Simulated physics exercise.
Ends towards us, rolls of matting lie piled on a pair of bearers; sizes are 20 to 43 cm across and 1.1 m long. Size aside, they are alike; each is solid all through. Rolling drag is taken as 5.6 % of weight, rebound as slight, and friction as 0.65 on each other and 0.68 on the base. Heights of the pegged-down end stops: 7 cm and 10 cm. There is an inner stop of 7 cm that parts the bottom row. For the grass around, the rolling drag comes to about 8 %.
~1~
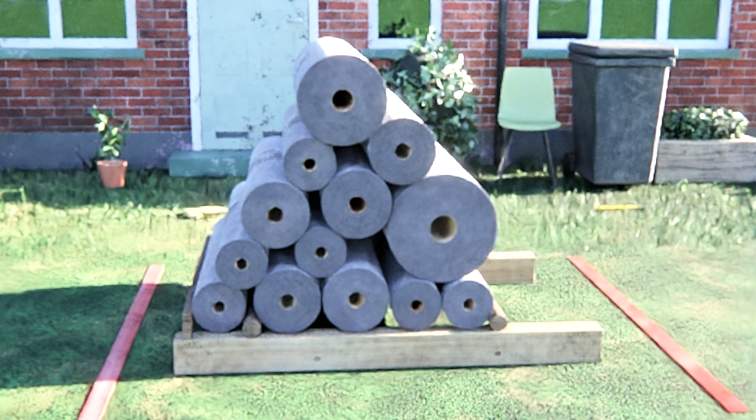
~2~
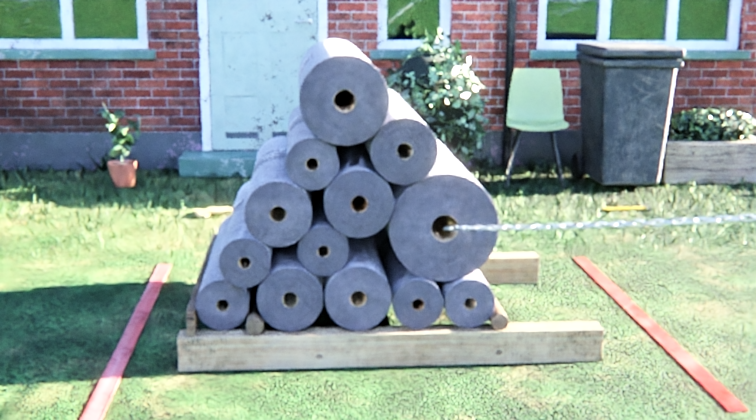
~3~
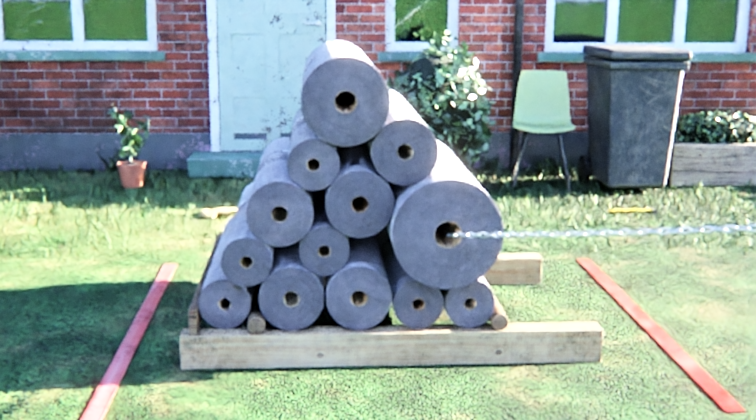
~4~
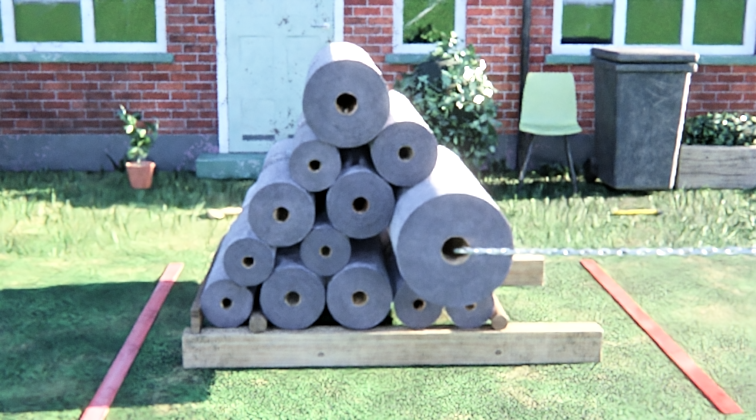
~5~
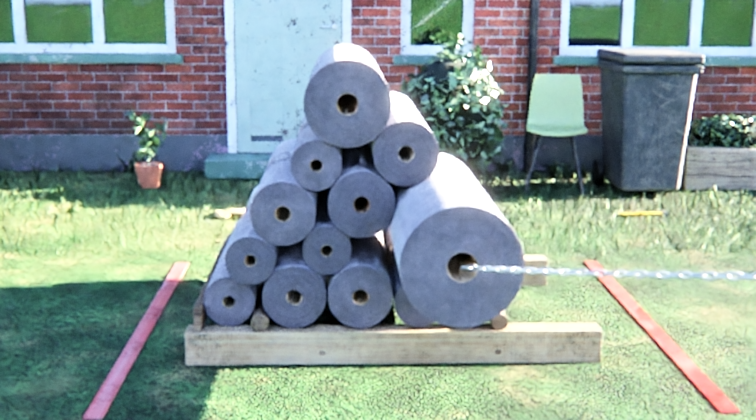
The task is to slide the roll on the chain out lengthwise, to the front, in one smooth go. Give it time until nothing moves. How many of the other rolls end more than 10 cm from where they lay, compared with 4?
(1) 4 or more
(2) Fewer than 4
4 or more (1).
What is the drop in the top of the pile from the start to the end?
I'd put it at some 45 cm lower than at the start.
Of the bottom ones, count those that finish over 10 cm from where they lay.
The tally is 0.
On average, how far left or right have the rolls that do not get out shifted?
Some 15 cm rightwards.
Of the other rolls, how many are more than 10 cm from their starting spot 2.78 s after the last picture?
Count at that time: 4.
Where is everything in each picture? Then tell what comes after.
In the first frame, 13 rolls, 5 on the base, highest (343, 100); left batten (10 cm) (186, 315); right round bar (7 cm) (500, 315); inner round bar (7 cm) (252, 321); lines (109, 375) and (683, 358).
In the second frame, the roll on the chain has not moved yet, at (445, 228); the rest still.
In the third frame, the roll on the chain is 10 cm out, at (448, 235); the rest still; bottom ones (225, 304) (291, 299) (359, 298) (419, 304) (470, 304).
In the fourth frame, the roll on the chain is 32 cm out, at (456, 250); the rest still.
In the fifth frame, the roll on the chain is 55 cm out, at (462, 267); the rest still.
Then, 0.86 s after the last picture, 0 now displaced over 10 cm; the one last seen at (348, 104) 4.7 cm right and 3.2 cm down.
Then, 1.14 s after the last picture, 4 now displaced over 10 cm; the one last seen at (348, 104) 34 cm right and 27 cm down.
Then, 1.84 s after the last picture, 4 now displaced over 10 cm; 1 across the right red line; the one last seen at (348, 104) 1.4 m right and 86 cm down.
Then, 2.78 s after the last picture, 4 now displaced over 10 cm; 2 across the right red line; the one last seen at (348, 104) 2.3 m right and 86 cm down.
All still, 3.4 s past the final picture, 4 moved over 10 cm; 2 across the right red line; the one last seen at (348, 104) rolled far off to the right; top of the pile 72 cm high, from 1.2 m.
